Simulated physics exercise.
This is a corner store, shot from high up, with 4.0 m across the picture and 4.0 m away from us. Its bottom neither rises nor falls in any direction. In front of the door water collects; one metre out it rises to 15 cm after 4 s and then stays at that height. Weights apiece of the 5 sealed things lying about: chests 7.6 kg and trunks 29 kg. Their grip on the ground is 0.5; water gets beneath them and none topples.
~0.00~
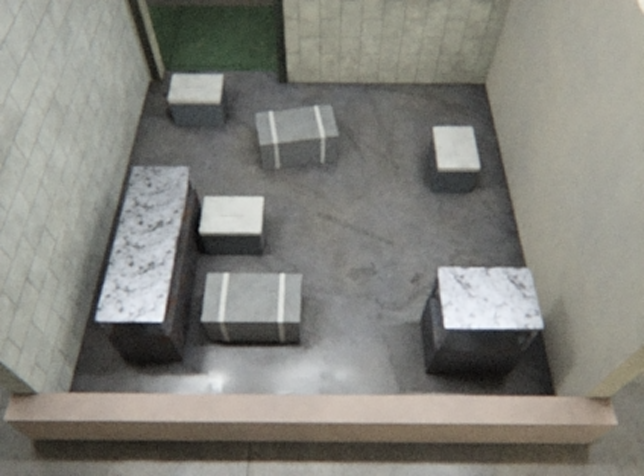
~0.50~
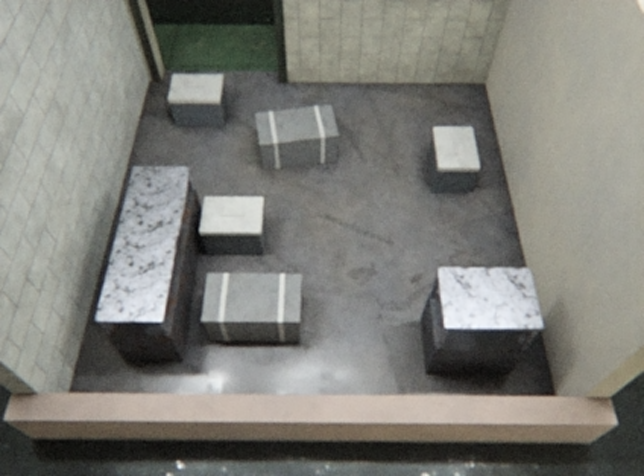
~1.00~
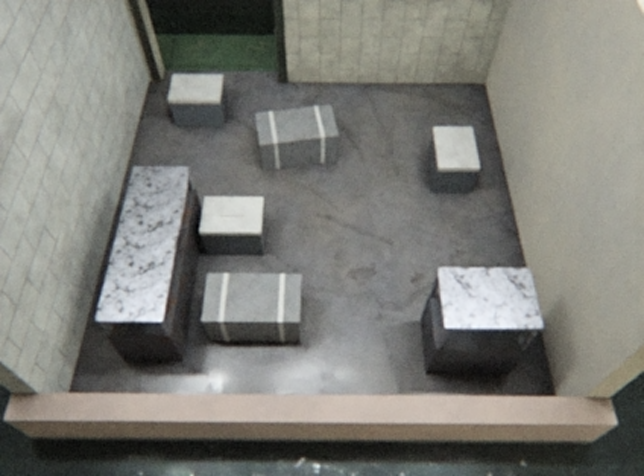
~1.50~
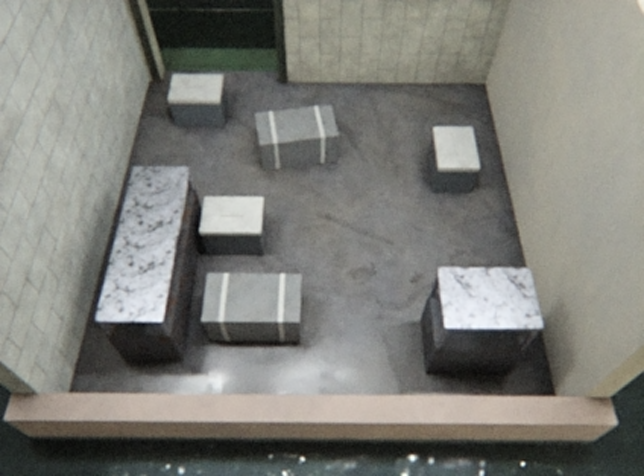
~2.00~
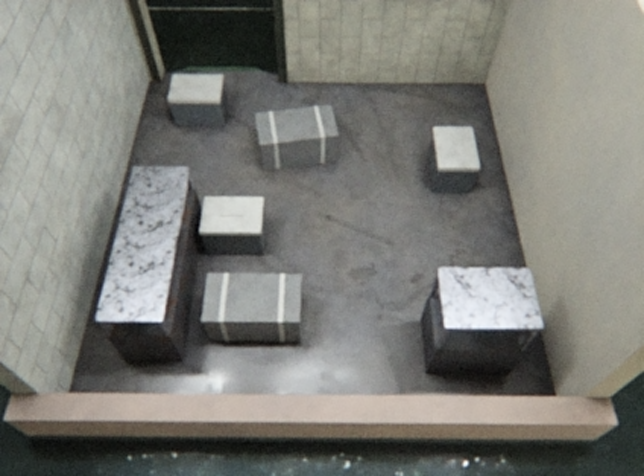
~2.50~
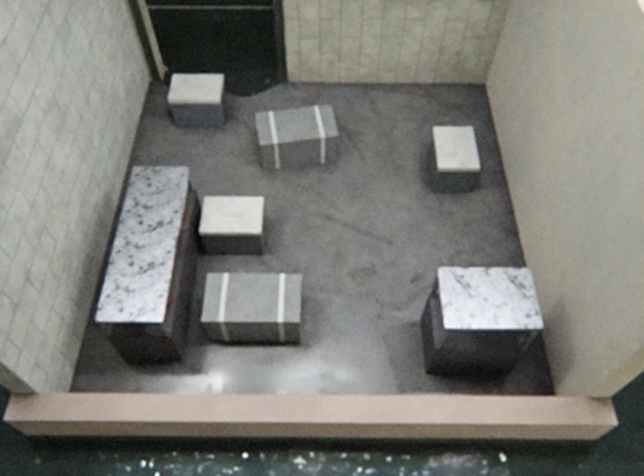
Dark water spreads outside a small room while the boxes and counters inside stay still.
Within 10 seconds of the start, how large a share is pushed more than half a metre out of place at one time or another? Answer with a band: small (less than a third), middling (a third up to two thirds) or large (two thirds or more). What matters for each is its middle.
Middling.
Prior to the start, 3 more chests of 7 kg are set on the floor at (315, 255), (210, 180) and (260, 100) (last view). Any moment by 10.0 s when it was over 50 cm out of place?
The first one tops the mark, the next tops the mark, and the last tops the mark.
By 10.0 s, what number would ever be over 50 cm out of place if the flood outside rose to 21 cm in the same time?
The count would be 4.
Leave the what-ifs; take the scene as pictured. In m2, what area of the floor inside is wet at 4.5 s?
Somewhere about 3.0 m2, give or take.
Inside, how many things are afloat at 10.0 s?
The count is 2.
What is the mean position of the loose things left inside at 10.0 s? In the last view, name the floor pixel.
Centred roughly on (313, 220).
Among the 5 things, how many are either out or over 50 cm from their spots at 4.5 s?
By that point, 1.
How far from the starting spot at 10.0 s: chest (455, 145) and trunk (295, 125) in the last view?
Net displacement, in order: 5 cm; 0 cm.
After 3.5 s 0 of 5 are over 50 cm from their spots; 0 afloat.
After 4.5 s 1 of 5 are over 50 cm from their spots; 0 afloat.
After 7.0 s 1 of 5 are over 50 cm from their spots; 2 afloat.
After 10.0 s 2 of 5 are over 50 cm from their spots, and 2 have been at some point; 2 afloat.
